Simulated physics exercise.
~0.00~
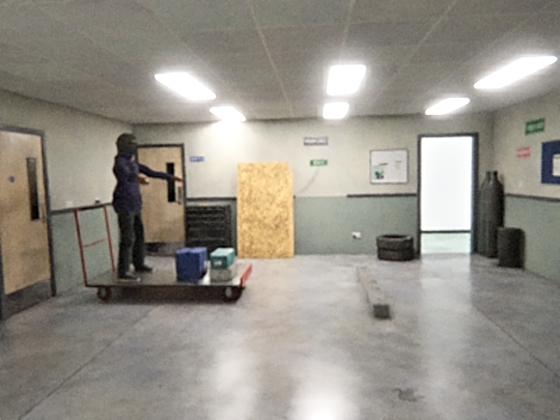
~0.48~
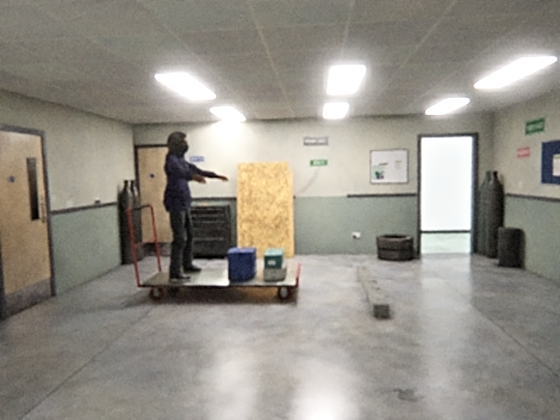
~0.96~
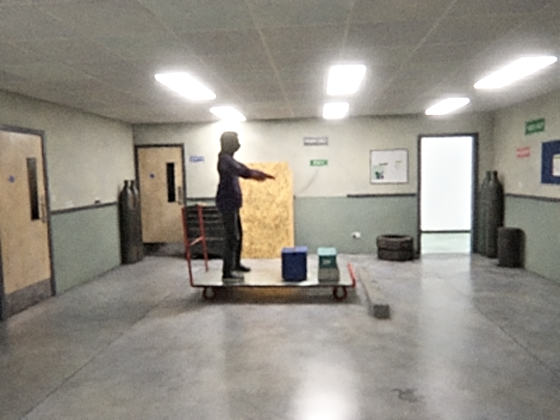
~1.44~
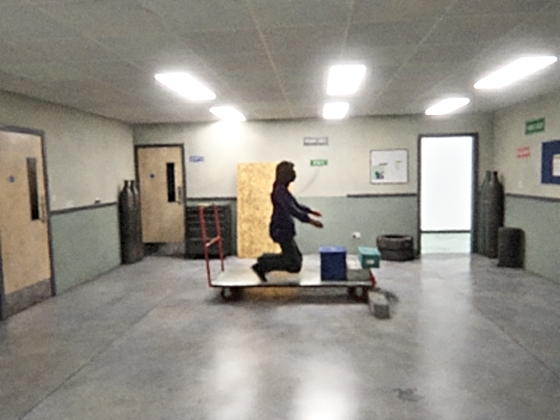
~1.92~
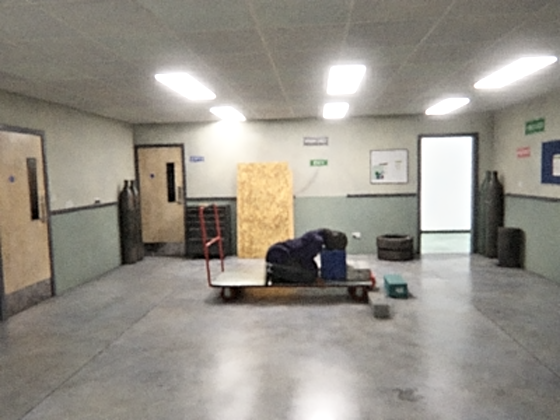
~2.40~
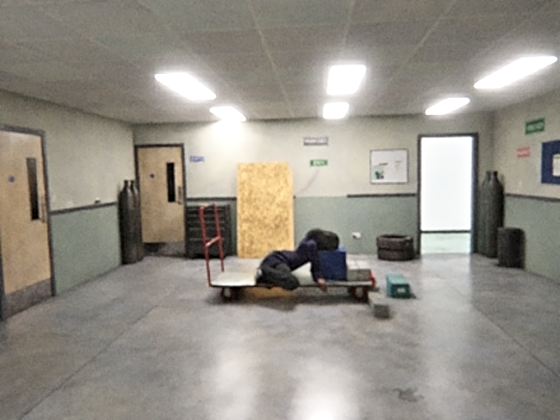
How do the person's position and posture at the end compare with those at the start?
At the start the person stands upright on the trolley at the left side of the room. By the end they are much farther right, lying slumped low on the deck against the blue box.
